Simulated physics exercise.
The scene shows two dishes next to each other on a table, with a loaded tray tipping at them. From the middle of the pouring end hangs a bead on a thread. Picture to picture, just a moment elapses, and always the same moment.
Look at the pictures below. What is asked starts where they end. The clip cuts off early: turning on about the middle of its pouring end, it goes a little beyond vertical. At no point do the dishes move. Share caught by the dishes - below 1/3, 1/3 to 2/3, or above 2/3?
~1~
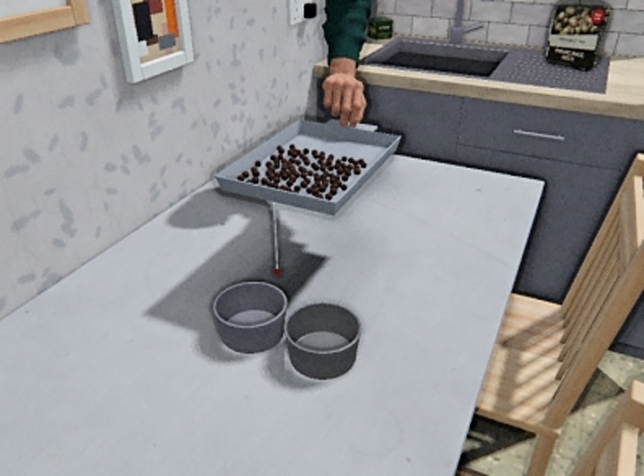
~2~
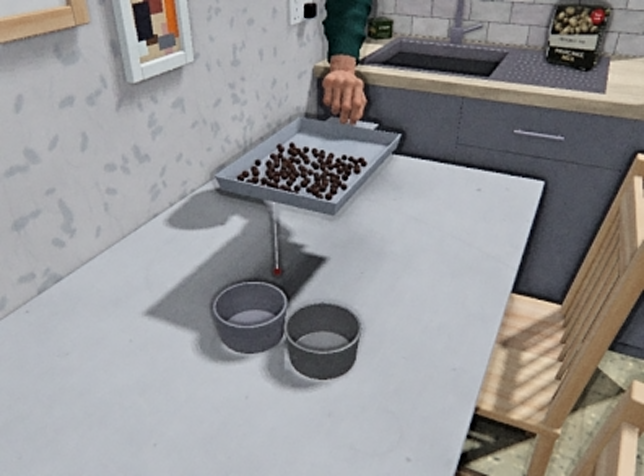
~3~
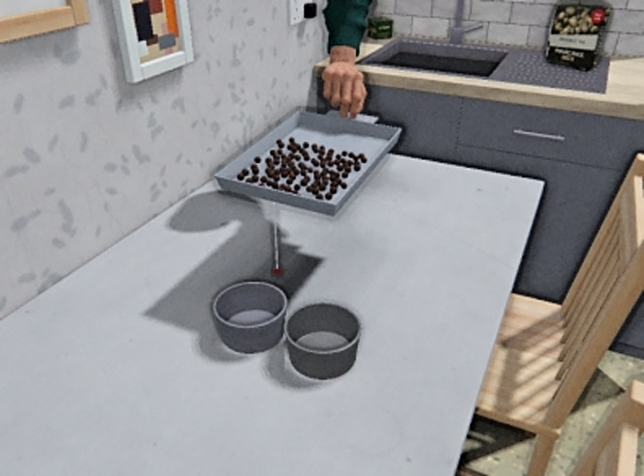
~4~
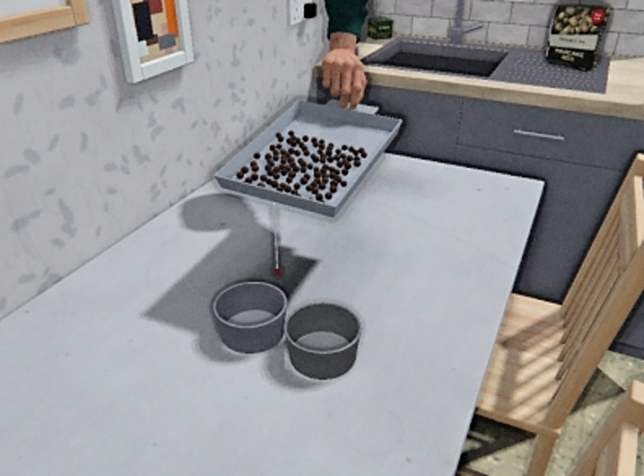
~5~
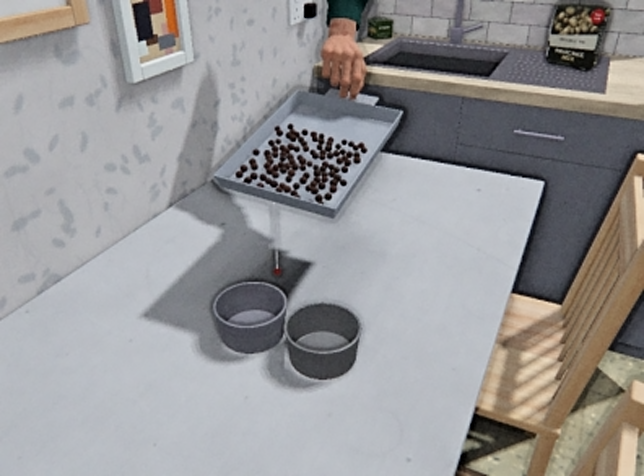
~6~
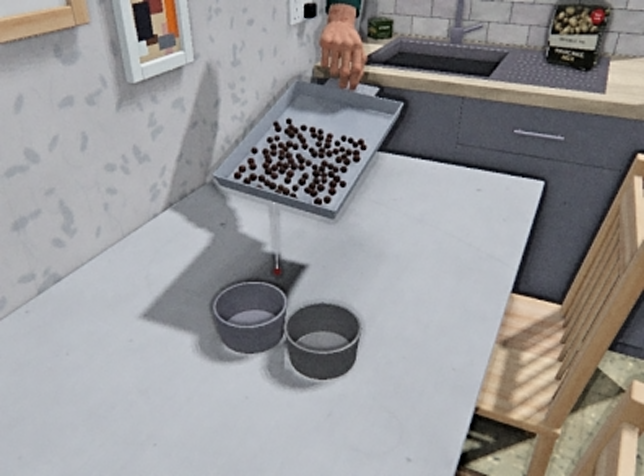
Above 2/3.
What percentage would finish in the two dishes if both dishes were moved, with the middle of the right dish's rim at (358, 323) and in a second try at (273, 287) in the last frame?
Around 80 and around 20 per cent, in that order.
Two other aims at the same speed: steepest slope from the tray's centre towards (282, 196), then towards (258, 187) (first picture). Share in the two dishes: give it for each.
Lab note: Try one about 70 %, try two 0 %.
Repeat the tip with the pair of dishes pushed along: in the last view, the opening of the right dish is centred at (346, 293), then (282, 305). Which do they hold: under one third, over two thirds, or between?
On the first try the answer is under a third, and on the second it is the middle third.
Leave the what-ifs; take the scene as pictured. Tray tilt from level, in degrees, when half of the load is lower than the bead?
95° or so.
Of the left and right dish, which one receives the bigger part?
That's going to be the one at right.
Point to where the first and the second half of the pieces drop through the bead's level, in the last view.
The leading part at (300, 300), the rest of it at (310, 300).
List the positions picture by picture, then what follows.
Corners of the pouring end (220, 175) and (334, 200), level; middle of the load (304, 171), chocolate balls; left dish (232, 336); right dish (306, 362); bead on its thread (277, 271), in the first picture.
Corners of the pouring end (220, 175) and (334, 200), level; middle of the load (304, 170), in the second picture.
Corners of the pouring end (220, 175) and (334, 202), tipped barely, lowest at the right corner; middle of the load (303, 168), in the third picture.
Corners of the pouring end (219, 174) and (333, 203), tipped a little, lowest at the right corner; middle of the load (303, 164), in the fourth picture.
Corners of the pouring end (219, 174) and (333, 205), tipped a little, lowest at the right corner; middle of the load (303, 161), in the fifth picture.
Corners of the pouring end (218, 174) and (333, 207), tipped clearly, lowest at the right corner; middle of the load (301, 160), almost all on the move; left dish (232, 336); right dish (306, 362), in the sixth picture.
Just after the last frame, tray tipped steeply; every one on the tray.
A moment on, tray tipped right over; about a tenth on the tray; roughly a third in the right dish; roughly a quarter in the left dish; about a tenth outside both; roughly a quarter in the air.
Further on, tray tipped past a quarter turn; roughly half in the right dish; roughly a quarter in the left dish; roughly a quarter outside both.
When it is over, tray tipped past a quarter turn; roughly half in the right dish; roughly a quarter in the left dish; roughly a quarter outside both.
